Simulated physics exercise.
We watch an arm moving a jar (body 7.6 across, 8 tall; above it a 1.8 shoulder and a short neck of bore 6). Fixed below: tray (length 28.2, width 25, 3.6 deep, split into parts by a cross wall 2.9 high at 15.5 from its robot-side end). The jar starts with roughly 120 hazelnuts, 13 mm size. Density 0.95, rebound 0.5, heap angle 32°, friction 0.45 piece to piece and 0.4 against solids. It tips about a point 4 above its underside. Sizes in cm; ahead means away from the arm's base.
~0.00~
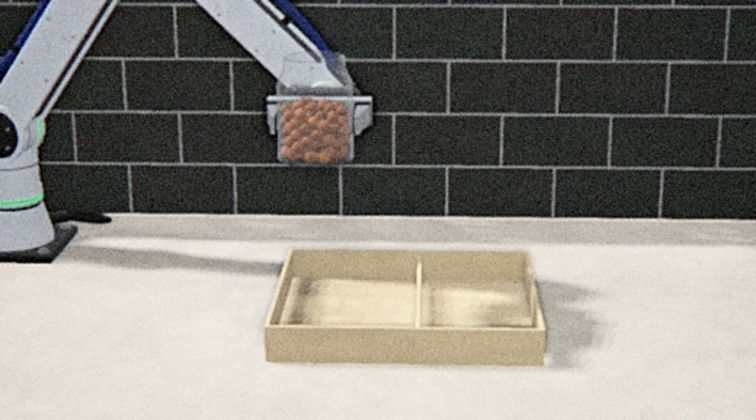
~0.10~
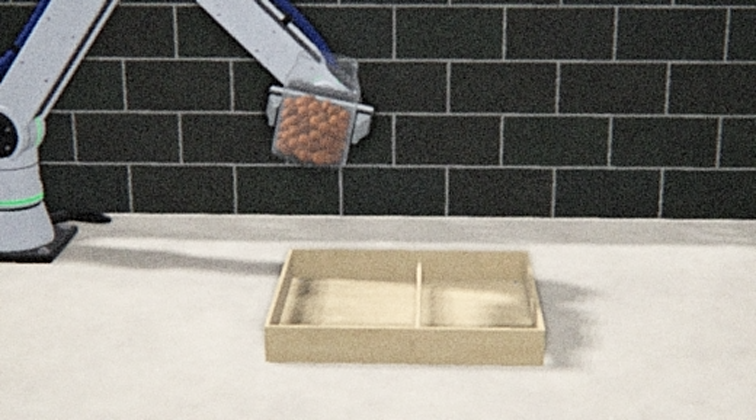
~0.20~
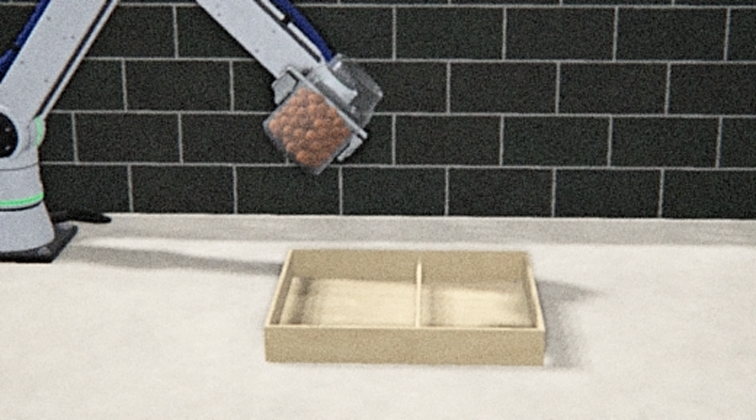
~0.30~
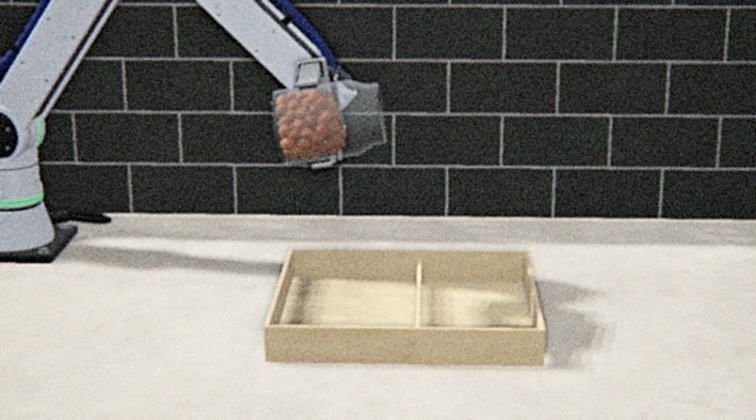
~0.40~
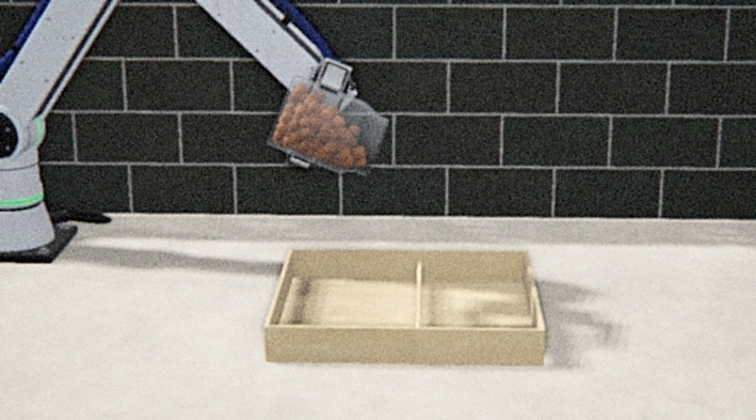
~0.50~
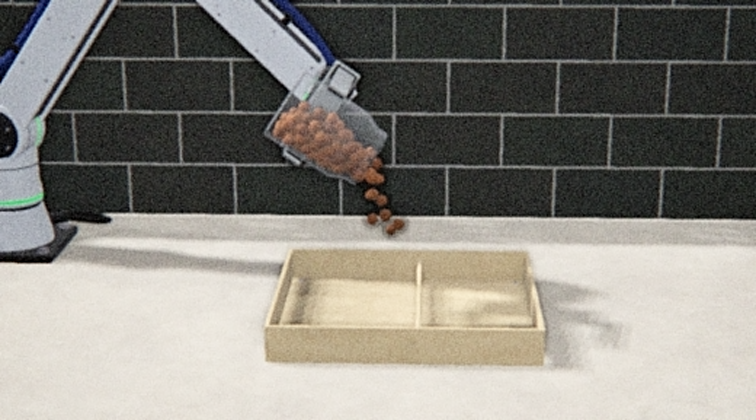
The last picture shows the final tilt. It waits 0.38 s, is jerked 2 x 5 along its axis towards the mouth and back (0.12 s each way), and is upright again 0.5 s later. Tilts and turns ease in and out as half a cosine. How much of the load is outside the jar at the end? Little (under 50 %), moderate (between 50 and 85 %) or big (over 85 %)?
Outside the jar the share is big, over 85 %.
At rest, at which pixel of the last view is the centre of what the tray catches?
At about (402, 312).
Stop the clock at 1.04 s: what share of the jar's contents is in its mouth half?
About 100 per cent.
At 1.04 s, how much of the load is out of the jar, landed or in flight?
Near 75 per cent so far.
By 1.04 s, tipped 124°, highest piece 17 above the table; 61 in the robot-side part, 27 in the jar, 19 in the far-side part, 8 in flight or on a rim.
By 1.59 s, tipped 71°, highest piece 2 above the table; 71 in the robot-side part, 43 in the far-side part, 1 on the table or floor.
By 2.06 s, upright, highest piece 2 above the table; 71 in the robot-side part, 43 in the far-side part, 1 on the table or floor.
By 2.76 s, upright, highest piece 2 above the table; 71 in the robot-side part, 43 in the far-side part, 1 on the table or floor.
Final count, 71 in the robot-side part, 43 in the far-side part, 1 on the table or floor. That is 100 % outside the jar.
